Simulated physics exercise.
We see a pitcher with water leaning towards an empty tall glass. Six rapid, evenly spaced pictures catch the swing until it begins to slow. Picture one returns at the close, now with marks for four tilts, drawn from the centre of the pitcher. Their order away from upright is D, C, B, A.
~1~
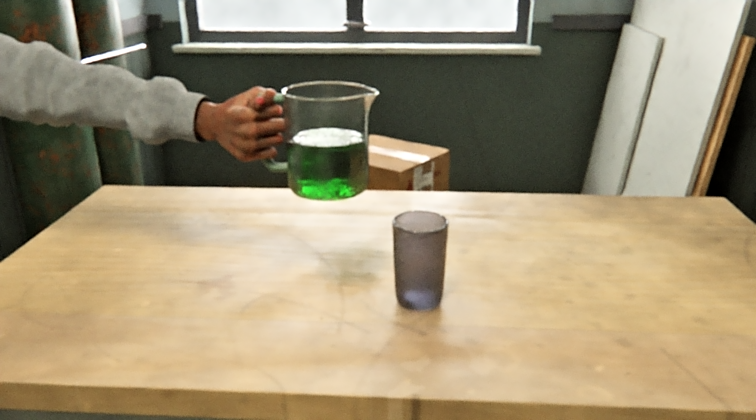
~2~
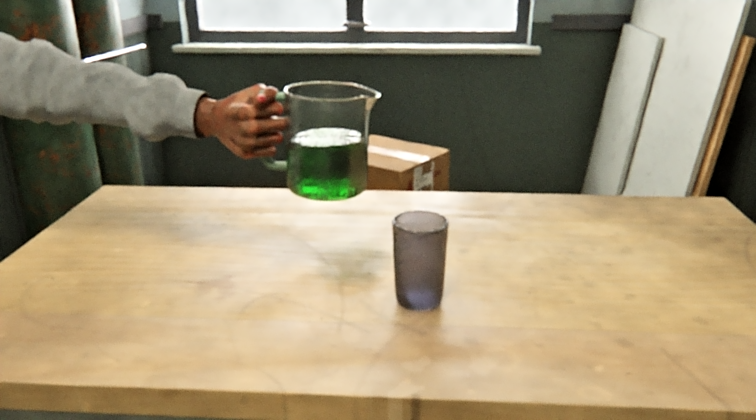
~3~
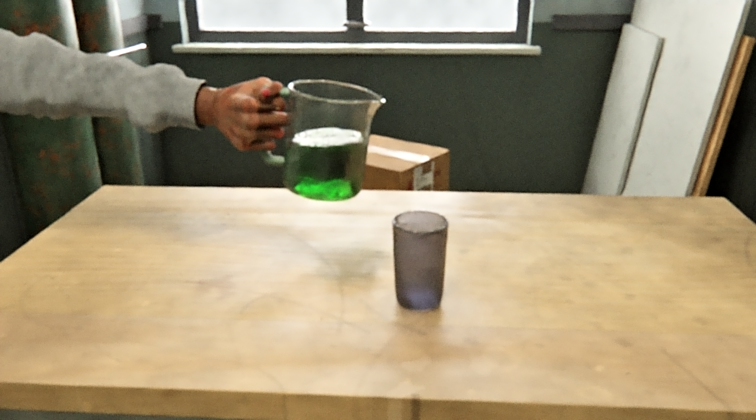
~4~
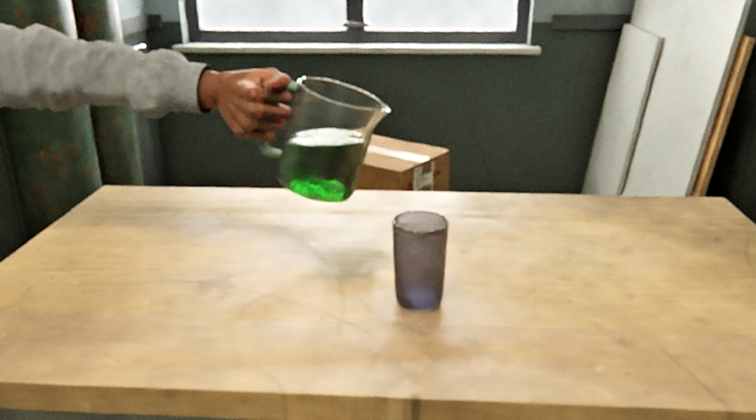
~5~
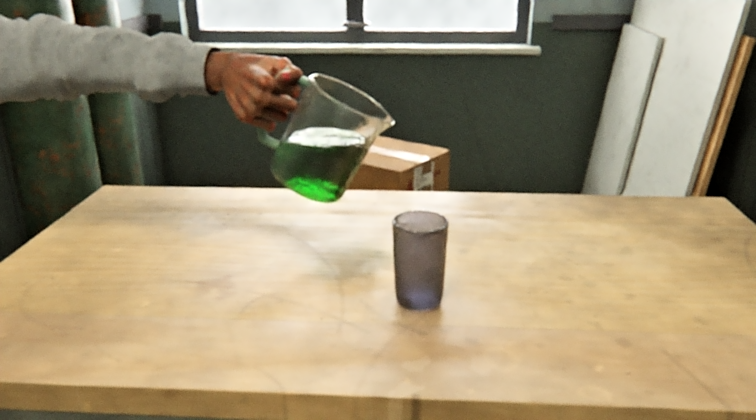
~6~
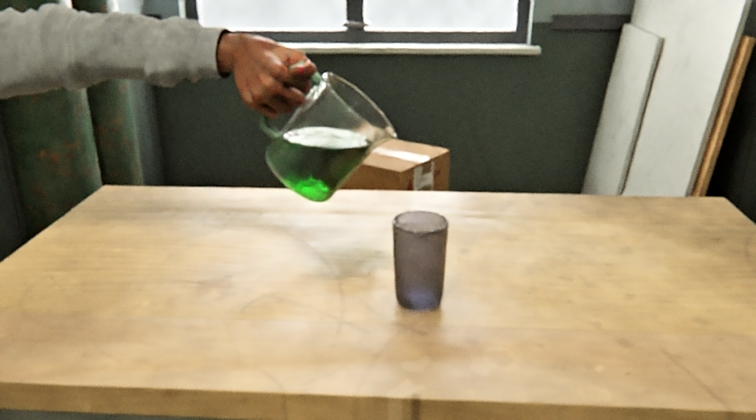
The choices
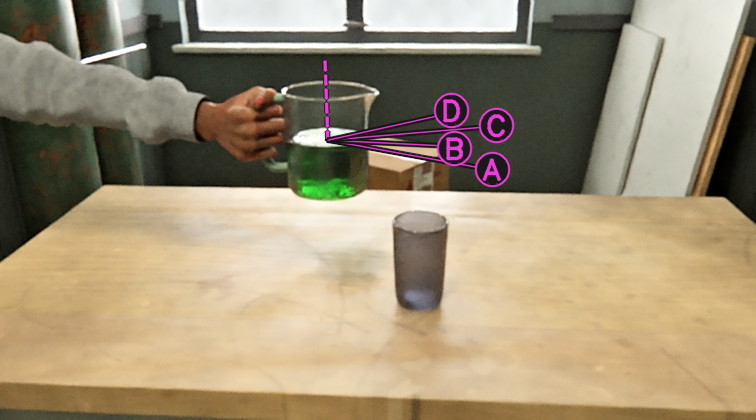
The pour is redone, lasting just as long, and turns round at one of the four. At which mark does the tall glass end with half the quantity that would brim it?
The best mark is D.
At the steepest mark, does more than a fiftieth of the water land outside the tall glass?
Yes, it does.
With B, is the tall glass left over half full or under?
Over.
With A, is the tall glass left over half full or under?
Over.
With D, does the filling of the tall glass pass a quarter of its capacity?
Yes, it does.
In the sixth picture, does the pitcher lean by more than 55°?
No.
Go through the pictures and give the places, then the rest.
Upright, lip at (376, 93); rim of the tall glass round (420, 221); nothing has left yet, in the first frame.
Tipped about 2°, lip at (378, 95); nothing has left yet, in the second frame.
Tipped about 8°, lip at (383, 101); nothing has left yet, in the third frame.
Tipped about 17°, lip at (388, 110); nothing has left yet, in the fourth frame.
Tipped about 28°, lip at (393, 122); nothing has left yet, in the fifth frame.
Tipped about 40°, lip at (395, 136); nothing has left yet, in the sixth frame.
In magenta, A at (475, 167); B at (437, 145); C at (479, 127); D at (434, 116).
Choosing A, the tall glass ends with about 91 % of what it can hold; 19 % of the water is spilt.
Choosing B, the tall glass ends with about 82 % of what it can hold; 13 % of the water is spilt.
Choosing C, the tall glass ends with about 68 % of what it can hold; 10 % of the water is spilt.
Choosing D, the tall glass ends with about 52 % of what it can hold; 6 % of the water is spilt.
